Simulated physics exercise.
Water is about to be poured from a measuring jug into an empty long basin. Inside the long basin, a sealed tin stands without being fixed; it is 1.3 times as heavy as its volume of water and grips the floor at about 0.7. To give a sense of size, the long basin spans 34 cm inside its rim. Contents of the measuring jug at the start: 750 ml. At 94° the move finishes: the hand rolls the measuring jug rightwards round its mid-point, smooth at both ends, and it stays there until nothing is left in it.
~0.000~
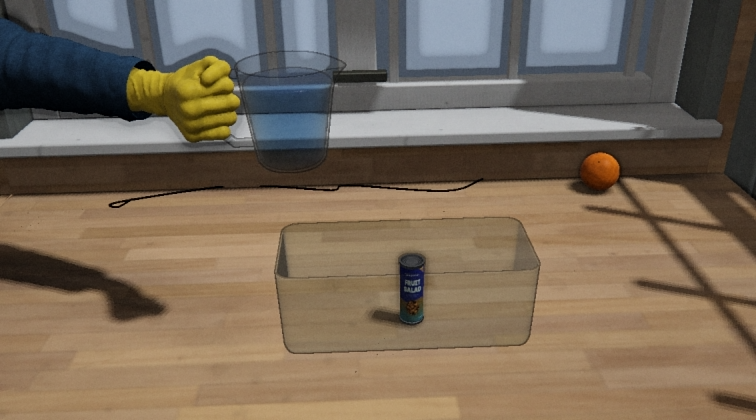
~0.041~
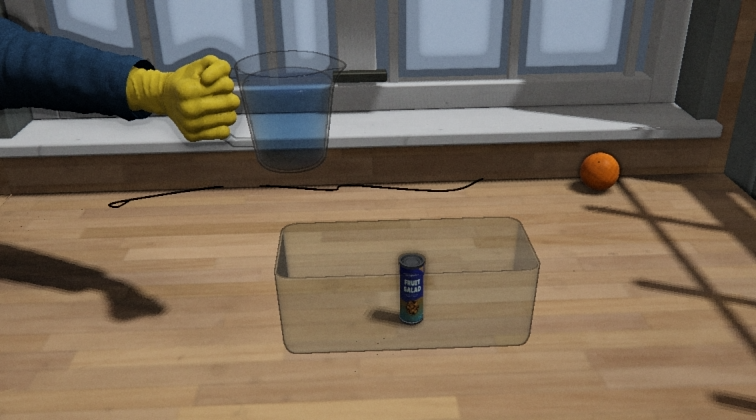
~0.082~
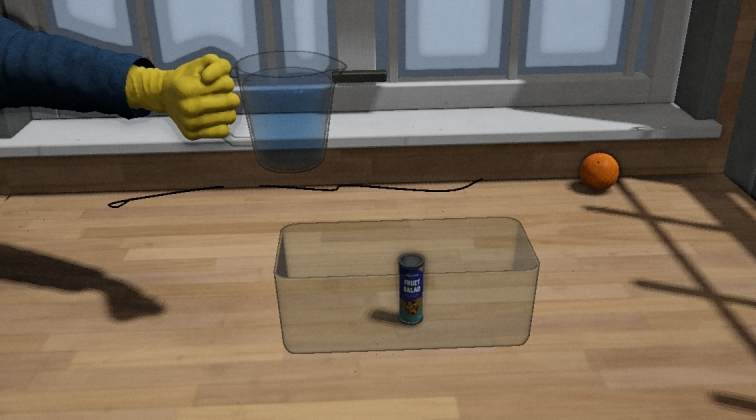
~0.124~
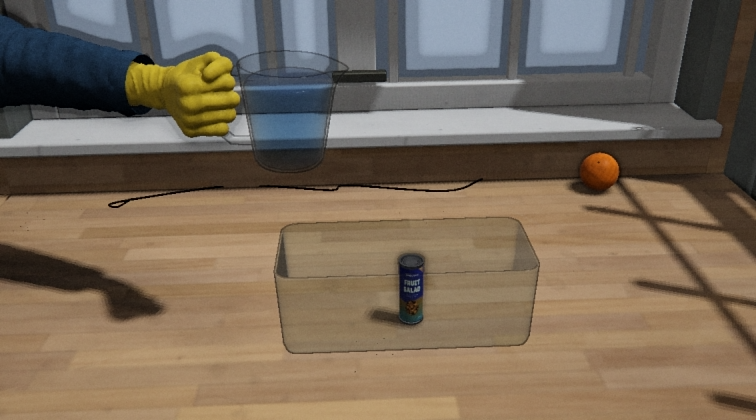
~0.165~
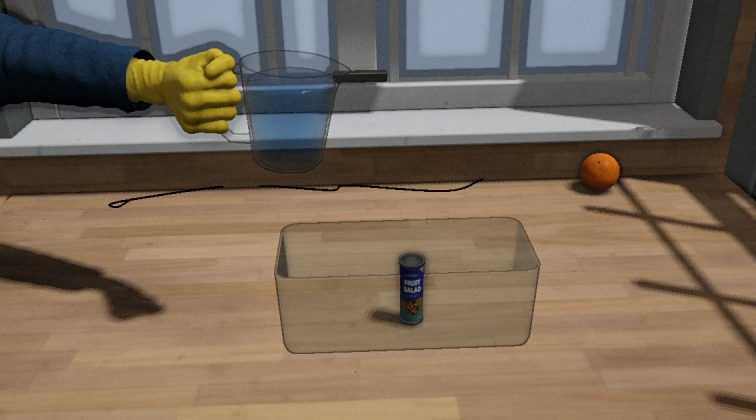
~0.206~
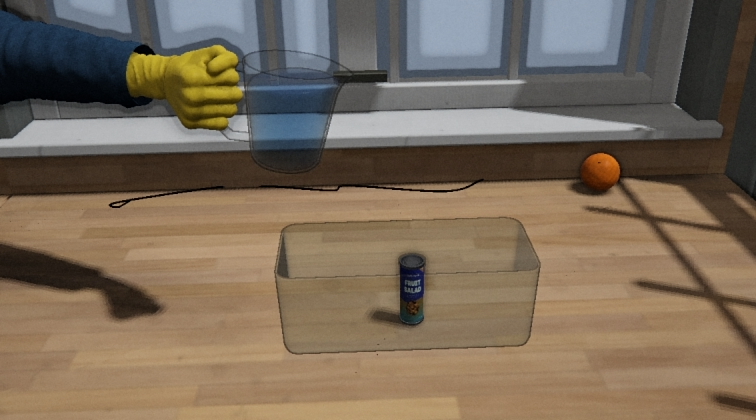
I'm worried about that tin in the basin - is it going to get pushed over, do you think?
It stays on its base.
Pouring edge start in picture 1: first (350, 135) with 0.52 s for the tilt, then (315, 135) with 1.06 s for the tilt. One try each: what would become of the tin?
Trial 1 - tin stays standing; trial 2 - tin stays standing.
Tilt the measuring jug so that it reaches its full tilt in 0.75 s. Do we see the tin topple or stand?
Then the tin does not tip.
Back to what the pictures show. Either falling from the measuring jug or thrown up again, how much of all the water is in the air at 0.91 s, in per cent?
26 in a hundred, give or take.
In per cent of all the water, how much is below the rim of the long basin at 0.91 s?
40 per cent, give or take a little.
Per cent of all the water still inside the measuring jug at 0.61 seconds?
Around 82 percent.
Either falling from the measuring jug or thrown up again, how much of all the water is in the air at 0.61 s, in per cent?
Around 16 percent.
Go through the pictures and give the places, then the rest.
In the first frame, tilt 0°; pouring edge (346, 64); surface from (242, 79) to (334, 77); the long basin's rim runs from (279, 251) to (529, 243); the tin's top is at (412, 263).
In the second frame, tilt 0°; pouring edge (346, 64); surface from (243, 78) to (334, 77).
In the third frame, tilt 1°; pouring edge (347, 65); surface from (243, 78) to (334, 78).
In the fourth frame, tilt 3°; pouring edge (349, 67); surface from (244, 79) to (335, 78).
In the fifth frame, tilt 6°; pouring edge (351, 70); surface from (246, 78) to (337, 78).
In the sixth frame, tilt 8°; pouring edge (354, 73); surface from (249, 79) to (341, 79).
Then, 0.61 s in, the tilt is 58° and 82 per cent is still to pour; the tin stands where it began.
Then, 0.91 s in, the tilt is 89° and 34 per cent is still to pour; the tin stands where it began.
Then, 1.22 s in, the tilt is 94° and 5 per cent is still to pour; the tin stands where it began.
Then, 1.56 s in, the tilt is 94° and 0 per cent is still to pour; the tin stands where it began.
Finally, the tin stands where it began.
